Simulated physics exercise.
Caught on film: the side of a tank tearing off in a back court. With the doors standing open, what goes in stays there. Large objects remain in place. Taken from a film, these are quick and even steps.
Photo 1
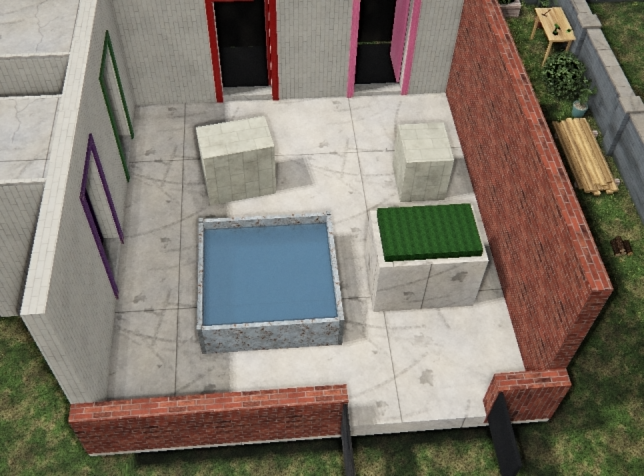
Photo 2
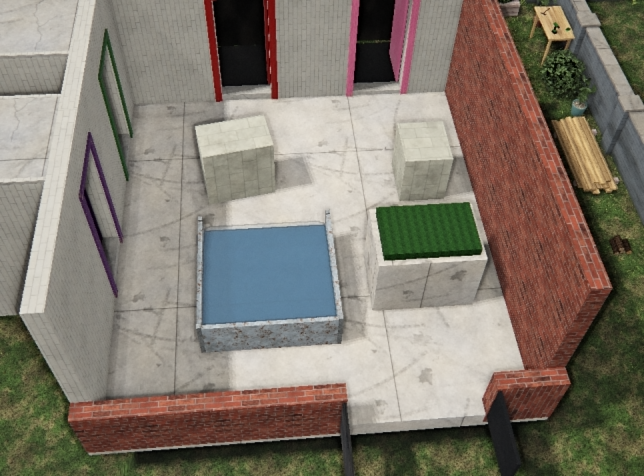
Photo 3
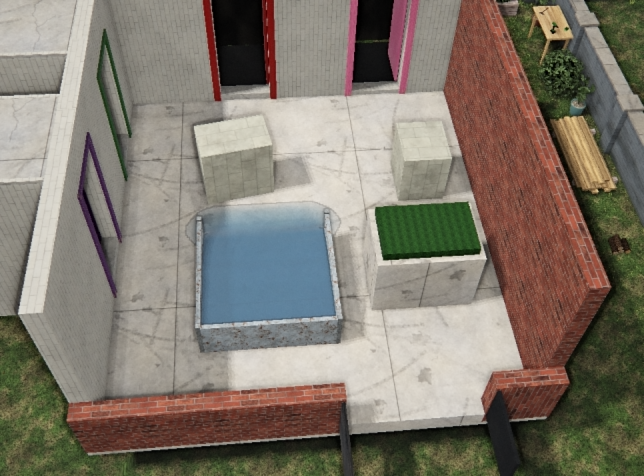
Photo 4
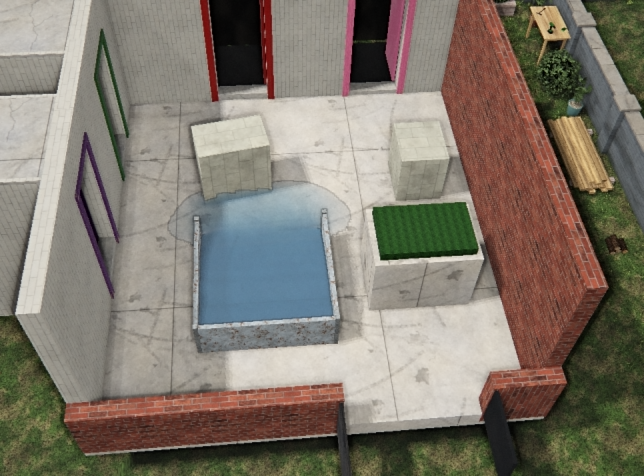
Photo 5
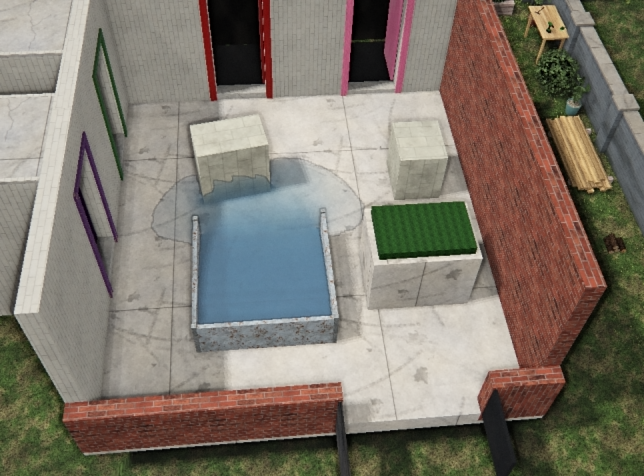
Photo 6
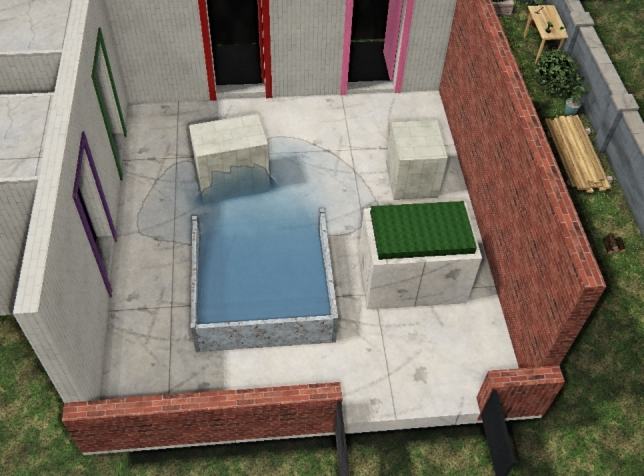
Water pours from the far side of a raised stone tank as that wall gives way, spreading across the pale paved court in a widening sheet around the base of a concrete block, while the other blocks stay still.
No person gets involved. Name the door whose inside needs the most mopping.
Pink.
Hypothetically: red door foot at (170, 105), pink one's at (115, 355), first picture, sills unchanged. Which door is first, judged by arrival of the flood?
I'd go with the green one.
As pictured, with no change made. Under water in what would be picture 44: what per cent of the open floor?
It comes out near 80 percent.
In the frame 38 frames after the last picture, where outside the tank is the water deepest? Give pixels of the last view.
Deepest spot: Around (515, 393).
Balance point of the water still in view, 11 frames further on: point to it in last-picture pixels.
Centre of mass: Roughly (266, 209).
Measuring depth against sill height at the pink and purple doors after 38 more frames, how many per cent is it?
About 100 and 20 %.
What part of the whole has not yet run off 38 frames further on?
Around 96 parts in a hundred.
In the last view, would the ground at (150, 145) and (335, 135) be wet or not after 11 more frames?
Taking them in turn: Drenched, drenched.
A moment on, water covers 30 % of the floor; red door not reached, green door wet at the sill, nothing in, pink door not reached, purple door not reached.
Next, water covers 45 % of the floor; red door wet at the sill, nothing in, green door a trickle in, pink door a trickle in, purple door wet at the sill, nothing in.
Then, water covers 65 % of the floor; red door wet at the sill, nothing in, green door a trickle in, pink door some in, purple door wet at the sill, nothing in.
Later, water covers 80 % of the floor; red door wet at the sill, nothing in, green door a trickle in, pink door a lot in, purple door wet at the sill, nothing in.
In the end, water covers 95 % of the floor; red door wet at the sill, nothing in, green door a trickle in, pink door a lot in, purple door wet at the sill, nothing in; the pink door has let in the most.
